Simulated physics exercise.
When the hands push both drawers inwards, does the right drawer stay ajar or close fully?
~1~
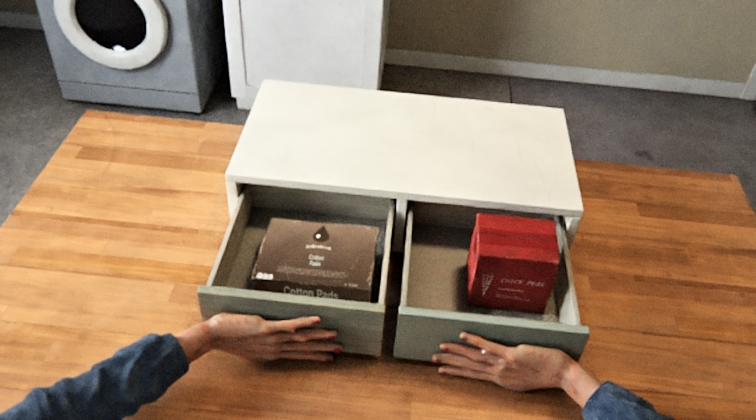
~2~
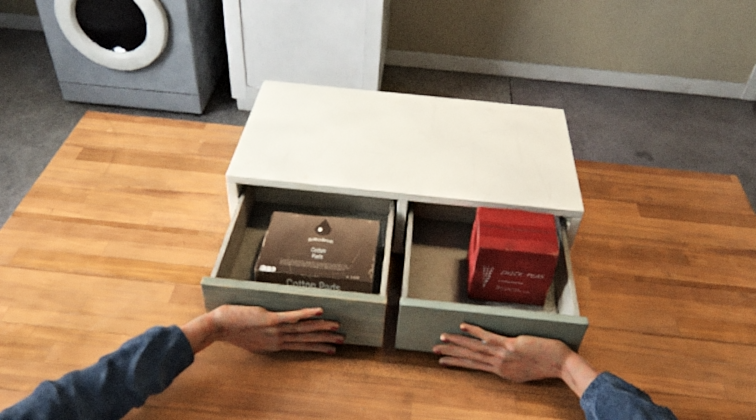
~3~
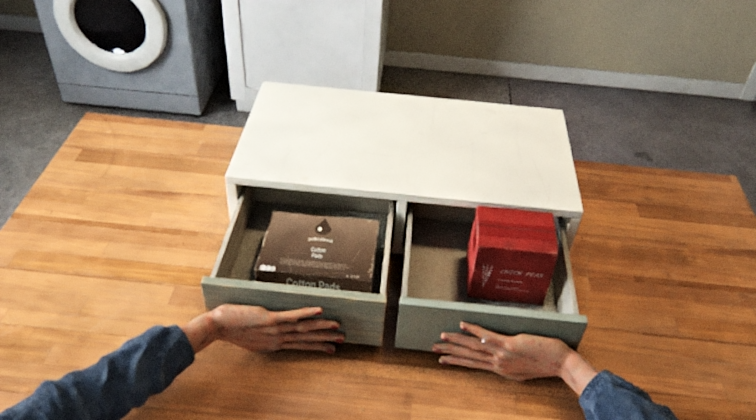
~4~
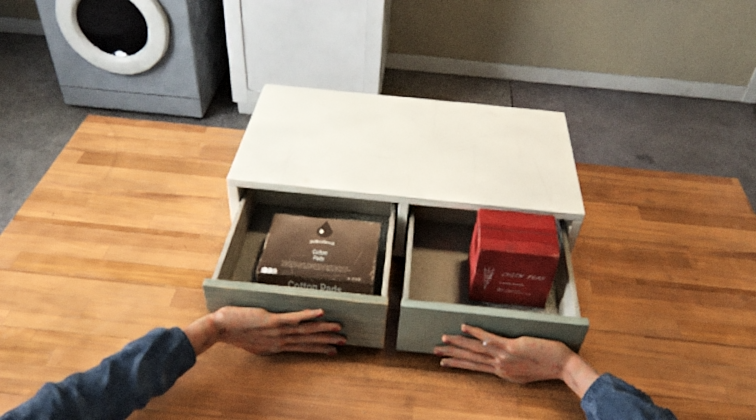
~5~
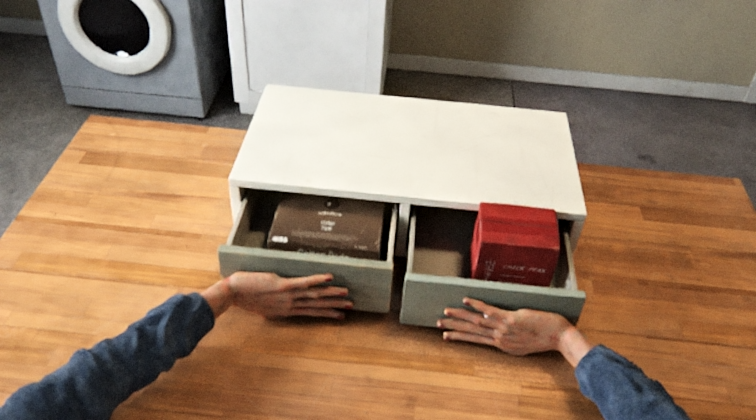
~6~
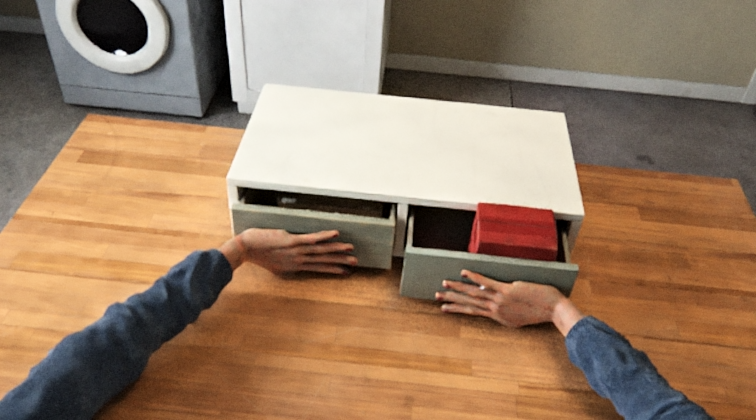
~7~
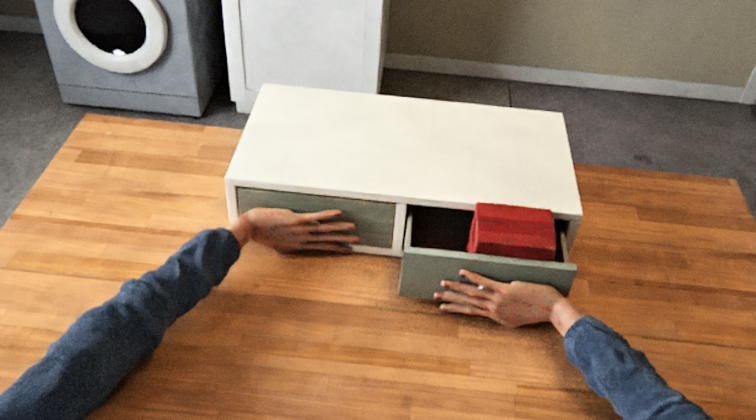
The right drawer stays ajar, with the red box still showing, while the left drawer shuts flush with the cabinet.
